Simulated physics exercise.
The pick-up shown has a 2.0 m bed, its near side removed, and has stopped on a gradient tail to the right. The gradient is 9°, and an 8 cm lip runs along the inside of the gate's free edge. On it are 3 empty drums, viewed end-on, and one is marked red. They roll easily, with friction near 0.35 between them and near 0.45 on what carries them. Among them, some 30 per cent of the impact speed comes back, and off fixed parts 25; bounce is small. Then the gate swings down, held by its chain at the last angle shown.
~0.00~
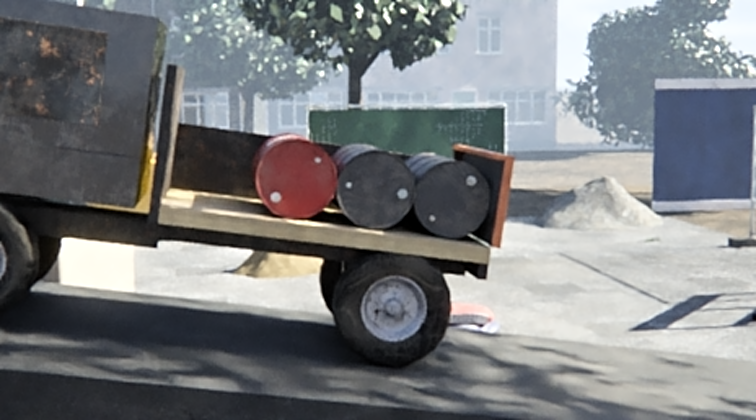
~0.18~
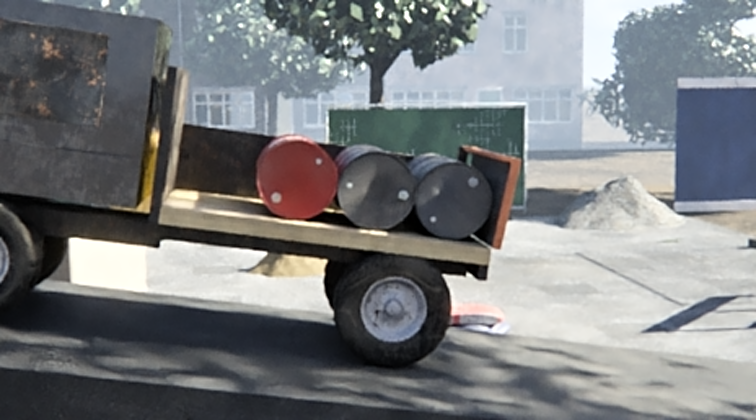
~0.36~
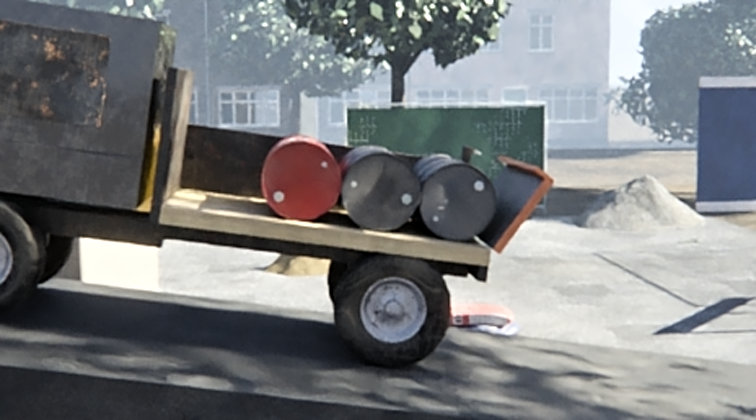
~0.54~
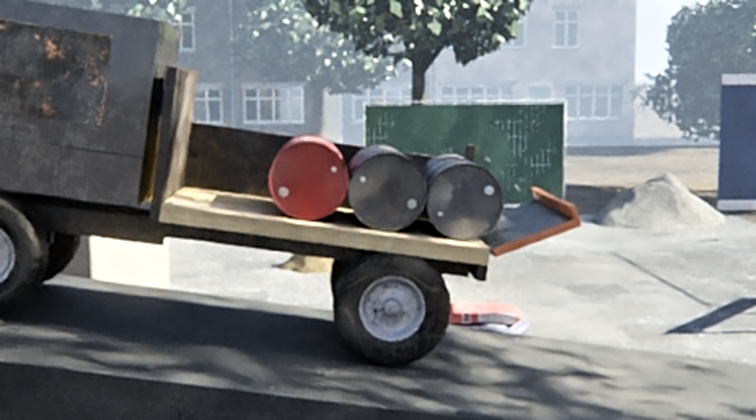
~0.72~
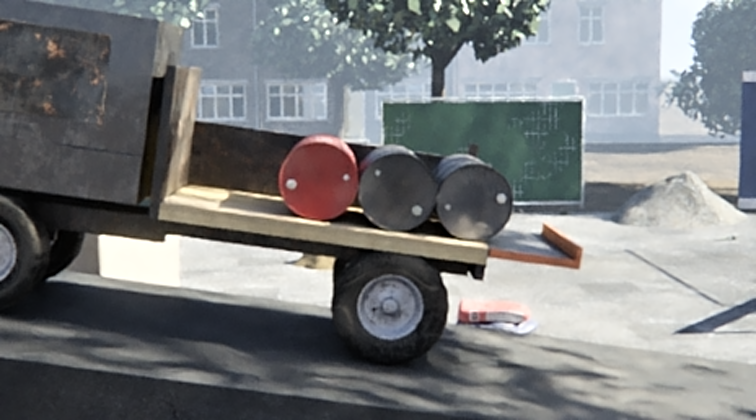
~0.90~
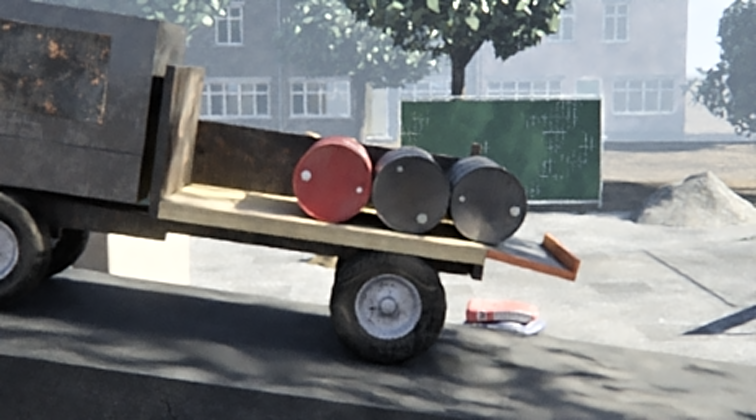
To begin with, one red drum and two dark drums sit in a row on a sloping truck bed against a nearly upright tailgate. The tailgate swings down to the right until it slopes slightly downward, and the drums roll a short way right toward the bed's open end.
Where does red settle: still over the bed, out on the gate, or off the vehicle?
Off the vehicle.
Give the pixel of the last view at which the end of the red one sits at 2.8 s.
Around pixel (607, 230).
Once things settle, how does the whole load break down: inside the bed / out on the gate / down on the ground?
0 - 0 - 3.
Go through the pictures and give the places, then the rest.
The first picture shows red (296, 179); gate 81° above level, tip at (510, 159); 3 of the 3 make up the bottom layer on the bed.
The second picture shows red (297, 180); gate 77° above level, tip at (516, 162).
The third picture shows red (301, 181); gate 53° above level, tip at (549, 180).
The fourth picture shows red (309, 181); gate 19° above level, tip at (577, 223).
The fifth picture shows red (319, 181); gate 9° below level, tip at (577, 265).
The sixth picture shows red (332, 183); gate 16° below level, tip at (573, 277).
By 1.7 s, red is on the bed, 30 cm short of the hinge, rolling right; 1 out so far.
By 2.8 s, red is dropping off the gate; 3 out so far.
Finally (4.4 s), red is out on the ground; 3 out so far.
